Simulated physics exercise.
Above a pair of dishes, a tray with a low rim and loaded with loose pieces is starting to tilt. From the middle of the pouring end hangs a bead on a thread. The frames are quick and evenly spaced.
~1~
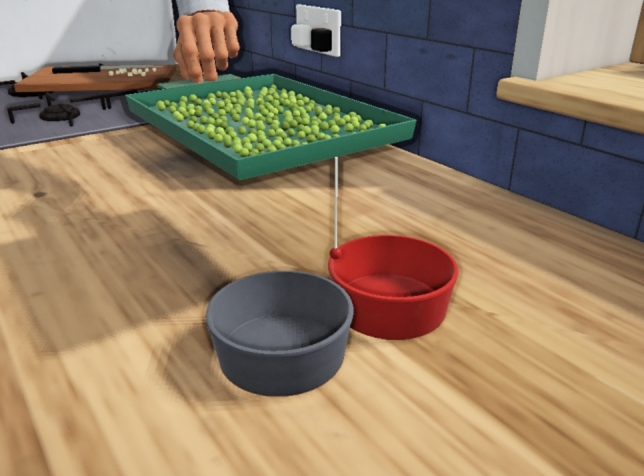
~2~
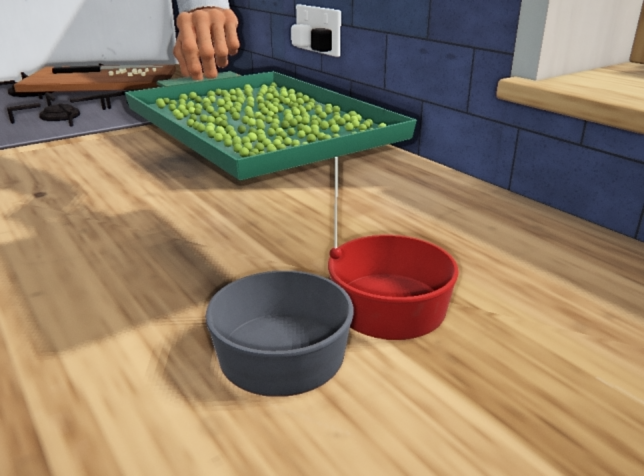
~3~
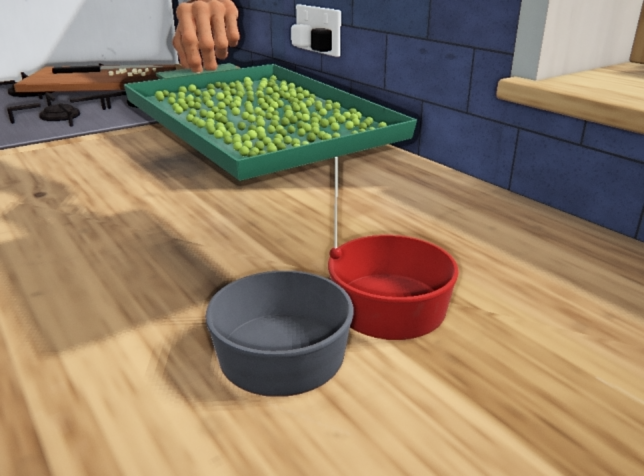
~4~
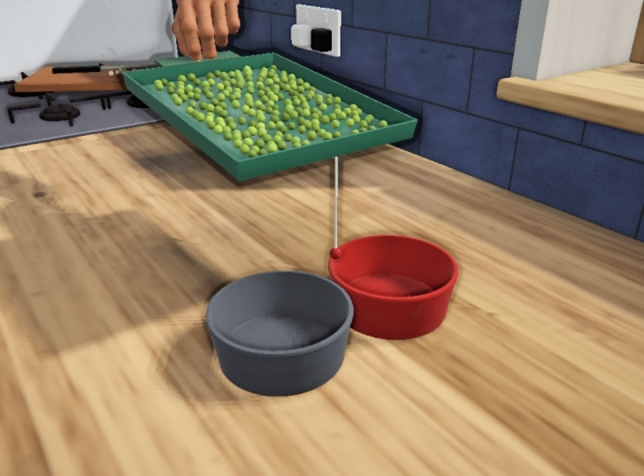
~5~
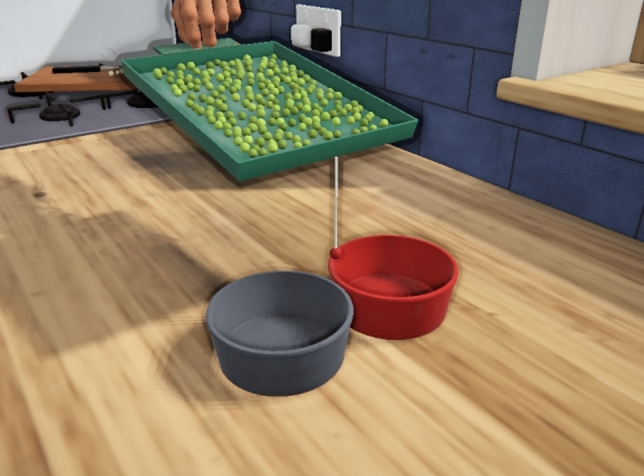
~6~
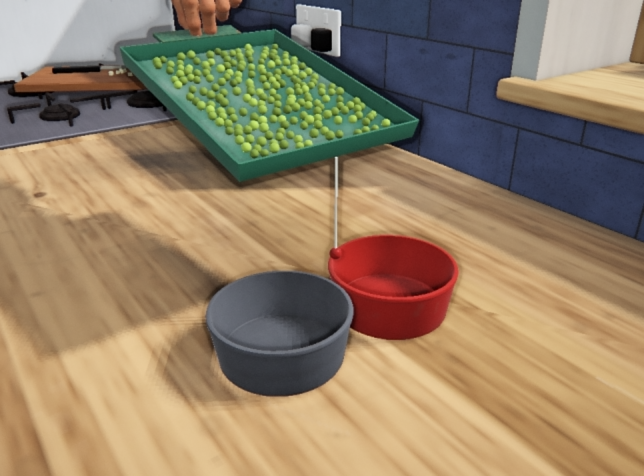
A hand slowly raises the back of a green tray of peas above two dishes.
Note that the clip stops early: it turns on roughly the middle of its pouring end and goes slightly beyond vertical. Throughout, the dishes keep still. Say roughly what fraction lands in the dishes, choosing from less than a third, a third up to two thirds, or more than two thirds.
I would say more than two thirds.
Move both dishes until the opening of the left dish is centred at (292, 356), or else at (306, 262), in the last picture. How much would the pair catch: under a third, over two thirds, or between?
Try 1 - over two thirds; try 2 - less than a third.
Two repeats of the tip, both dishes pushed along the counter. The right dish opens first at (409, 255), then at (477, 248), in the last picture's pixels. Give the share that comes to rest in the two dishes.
First placement: Some 70 %; second placement: Some 70 %.
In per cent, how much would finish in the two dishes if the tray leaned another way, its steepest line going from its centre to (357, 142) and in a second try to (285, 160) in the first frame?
Case one 90 %; case two 90 %.
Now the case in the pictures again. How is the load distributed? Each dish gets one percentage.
In the left dish 40 per cent comes to rest, in the right dish 40 per cent.
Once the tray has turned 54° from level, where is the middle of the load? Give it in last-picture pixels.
In the last view, the load is centred close to (321, 124).
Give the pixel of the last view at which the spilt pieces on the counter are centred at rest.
Estimated middle: Around (445, 419).
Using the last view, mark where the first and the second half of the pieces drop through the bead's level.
The leading part at (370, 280), the rest of it at (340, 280).
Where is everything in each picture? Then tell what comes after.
The first picture shows corners of the pouring end (238, 158) and (413, 120), level; middle of the load (271, 116), dried peas; left dish (321, 363); right dish (436, 310); bead on its thread (335, 253).
The second picture shows corners of the pouring end (238, 159) and (413, 120), level; middle of the load (271, 115).
The third picture shows corners of the pouring end (239, 159) and (413, 120), tipped barely, level across its low end; middle of the load (271, 111).
The fourth picture shows corners of the pouring end (239, 160) and (414, 120), tipped a little, level across its low end; middle of the load (271, 104).
The fifth picture shows corners of the pouring end (240, 161) and (415, 120), tipped a little, level across its low end; middle of the load (271, 98).
The sixth picture shows corners of the pouring end (240, 162) and (415, 120), tipped a little, level across its low end; middle of the load (273, 93); left dish (321, 363); right dish (436, 310).
Just after the last frame, tray tipped steeply; almost all on the tray; just a few in the left dish; just a few in the right dish; just a few in the air.
A moment on, tray tipped right over; almost all on the tray; just a few in the left dish; just a few in the right dish; just a few outside both.
Further on, tray tipped past a quarter turn; roughly a third in the left dish; roughly a third in the right dish; roughly a quarter outside both.
When it is over, tray tipped past a quarter turn; roughly a third in the left dish; roughly a third in the right dish; roughly a quarter outside both.
